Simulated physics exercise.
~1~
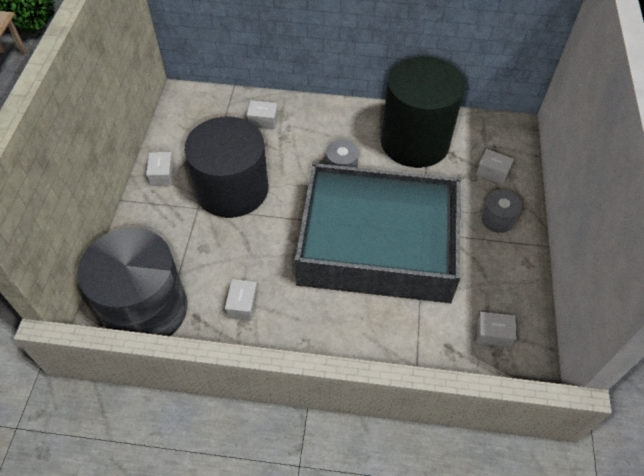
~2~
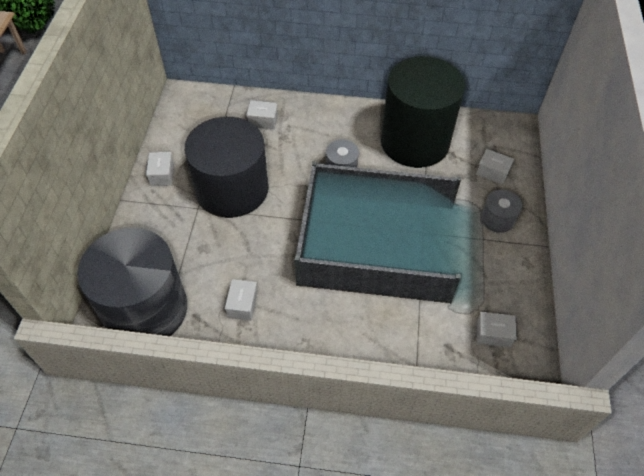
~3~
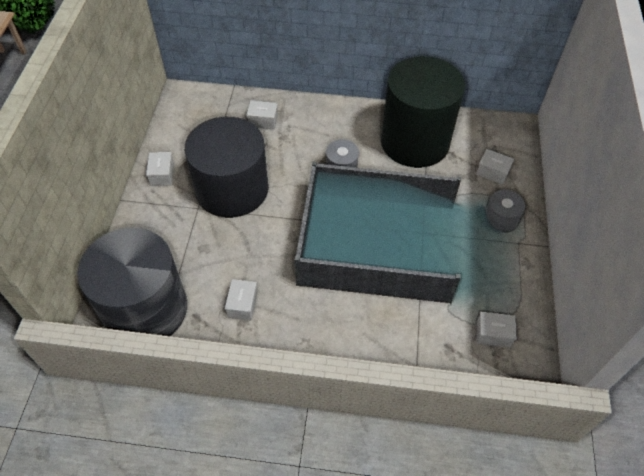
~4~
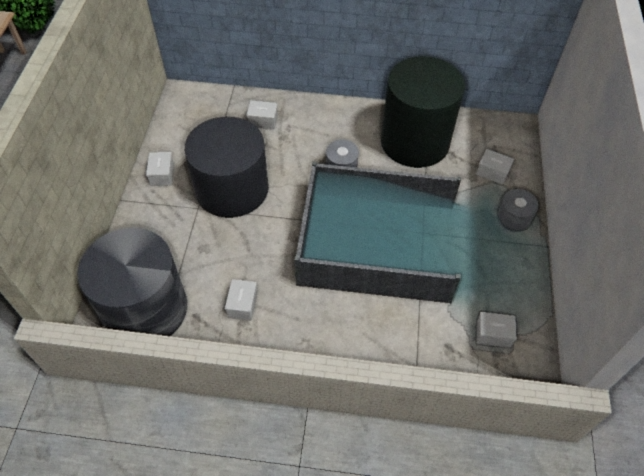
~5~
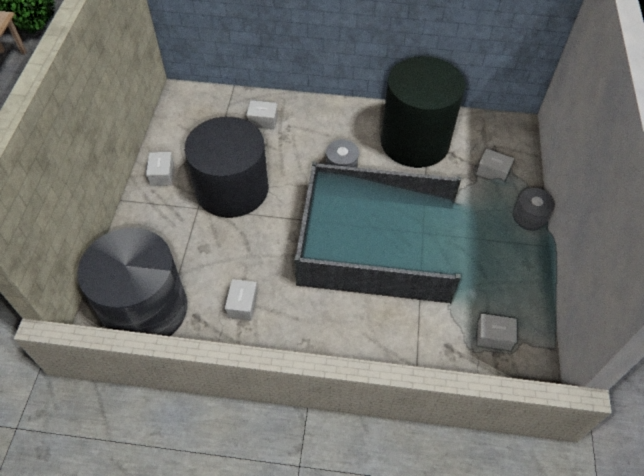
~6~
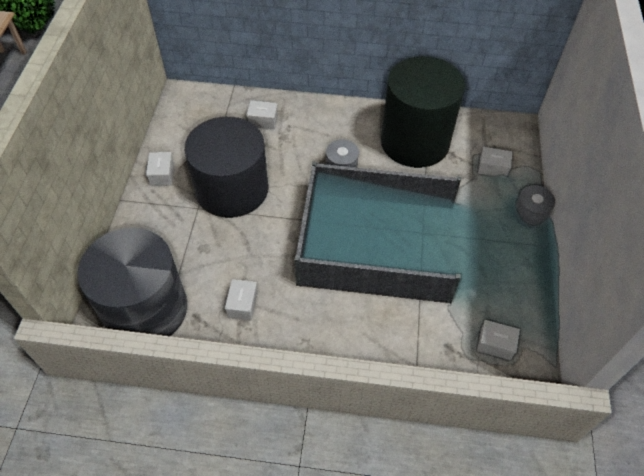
Water pours out of the open right side of a dark-walled pool in a small walled yard and spreads across the pale floor to the right-hand wall. A small round grey object shifts right toward that wall, then a pale block near the front slides slightly forward, while the large dark cylinders stay put.
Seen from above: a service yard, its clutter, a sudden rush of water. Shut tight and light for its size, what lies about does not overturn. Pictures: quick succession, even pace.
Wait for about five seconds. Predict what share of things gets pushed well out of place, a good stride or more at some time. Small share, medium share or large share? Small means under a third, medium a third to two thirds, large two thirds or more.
A large share.
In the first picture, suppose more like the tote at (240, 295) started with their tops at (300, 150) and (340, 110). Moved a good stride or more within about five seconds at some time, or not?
In order: Hardly budges, then shoved clear.
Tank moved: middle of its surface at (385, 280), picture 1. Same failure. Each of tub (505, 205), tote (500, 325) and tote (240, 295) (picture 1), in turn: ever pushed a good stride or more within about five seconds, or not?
Well, the first one got driven a long way, the second got driven a long way, and the third didn't get far.
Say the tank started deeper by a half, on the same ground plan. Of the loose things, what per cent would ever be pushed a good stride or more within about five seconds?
Near 90 % of the lot.
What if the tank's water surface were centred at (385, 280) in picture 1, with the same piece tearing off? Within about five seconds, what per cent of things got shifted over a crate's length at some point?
The share comes to close to 60 percent.
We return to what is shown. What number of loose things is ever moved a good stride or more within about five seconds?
The total is 5.
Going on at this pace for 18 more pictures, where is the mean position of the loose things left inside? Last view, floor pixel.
Mean position: Approx. (317, 180) px.
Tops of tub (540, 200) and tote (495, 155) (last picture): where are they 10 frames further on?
They end up close to (481, 100) and close to (455, 112).
A moment on, 1 of 7 are well off their spots; 1 afloat.
Next, 3 of 7 are well off their spots; 1 afloat.
Later, 4 of 7 are well off their spots; 4 afloat.
In the end, 5 of 7 are well off their spots, and 5 have been at some point; 4 afloat.
